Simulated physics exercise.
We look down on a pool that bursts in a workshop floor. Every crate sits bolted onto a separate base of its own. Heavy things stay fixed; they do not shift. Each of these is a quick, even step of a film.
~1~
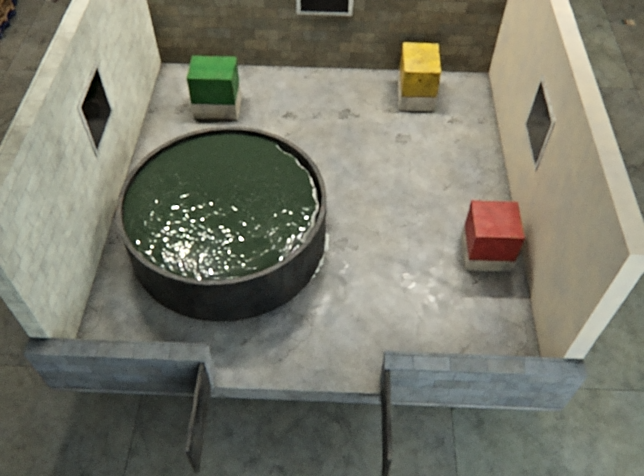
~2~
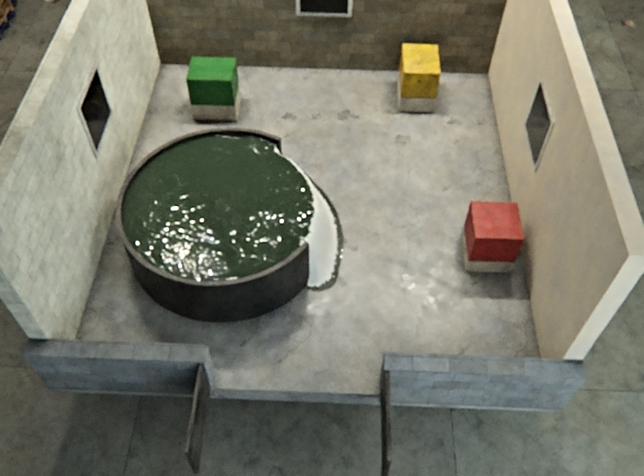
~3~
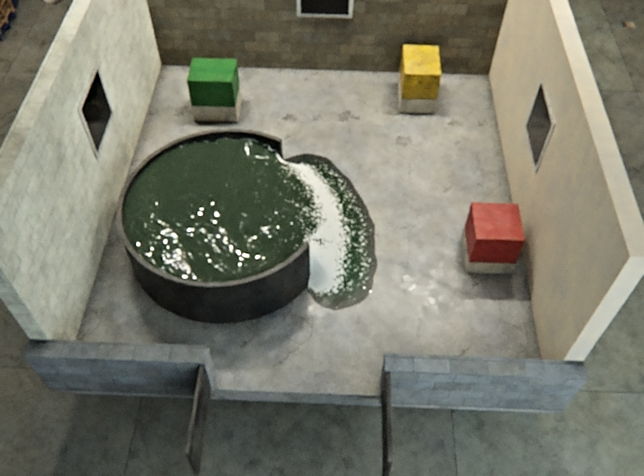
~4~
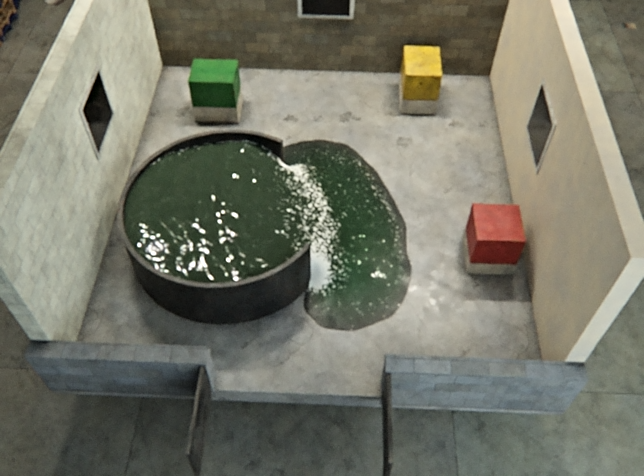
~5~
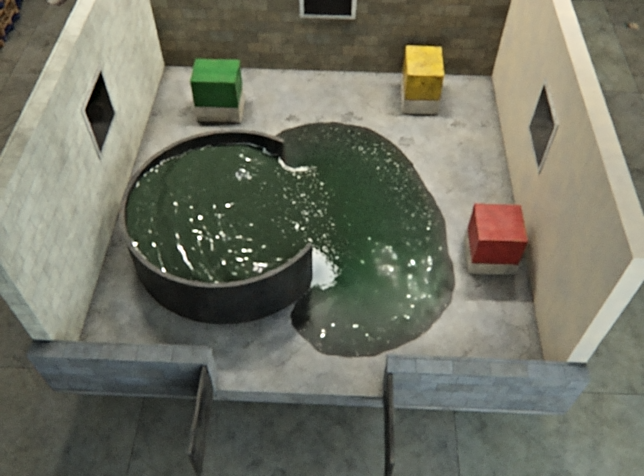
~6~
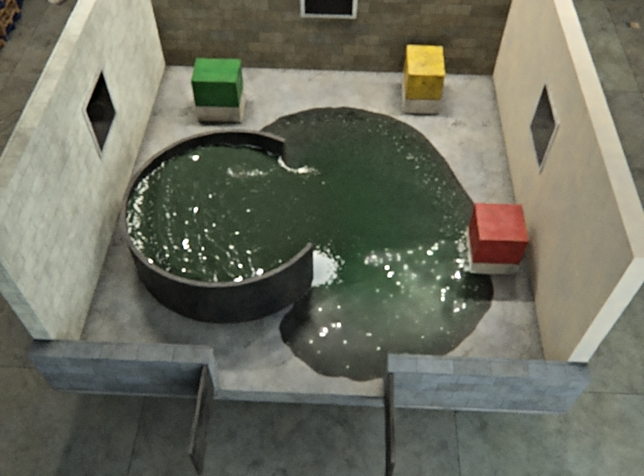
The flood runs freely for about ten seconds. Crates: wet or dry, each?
In order: The green crate is missed, the yellow crate is caught, the red crate is caught.
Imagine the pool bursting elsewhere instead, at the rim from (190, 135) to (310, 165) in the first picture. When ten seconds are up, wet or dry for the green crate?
Green is reached.
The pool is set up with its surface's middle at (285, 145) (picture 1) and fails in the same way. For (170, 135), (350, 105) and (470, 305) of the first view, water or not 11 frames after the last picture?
First unwetted; next drenched; last drenched.
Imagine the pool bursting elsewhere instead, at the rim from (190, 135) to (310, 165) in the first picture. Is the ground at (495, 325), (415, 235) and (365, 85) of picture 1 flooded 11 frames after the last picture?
Read off point by point, the answer is not soaked, not soaked, soaking.
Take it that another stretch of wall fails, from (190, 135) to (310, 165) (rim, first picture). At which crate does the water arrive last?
My pick is the one in red.
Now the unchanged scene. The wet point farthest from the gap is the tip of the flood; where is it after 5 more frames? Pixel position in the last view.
I'd go with roughly (490, 82).
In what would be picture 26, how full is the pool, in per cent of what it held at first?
About 28 per cent.
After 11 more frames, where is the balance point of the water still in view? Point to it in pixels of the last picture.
Close to pixel (354, 214).
A moment on, water covers 55 % of the floor; the green crate water round its plinth, the yellow crate water round its plinth, the red crate water round its plinth.
Next, water covers 55 % of the floor; the green crate water round its plinth, the yellow crate water round its plinth, the red crate water round its plinth.
Then, water covers 70 % of the floor; the green crate water round its plinth, the yellow crate water round its plinth, the red crate water round its plinth.
Later, water covers 100 % of the floor; the green crate water round its plinth, the yellow crate water round its plinth, the red crate water round its plinth.
In the end, water covers 100 % of the floor; the green crate stayed above the water, the yellow crate was topped, the red crate was topped.
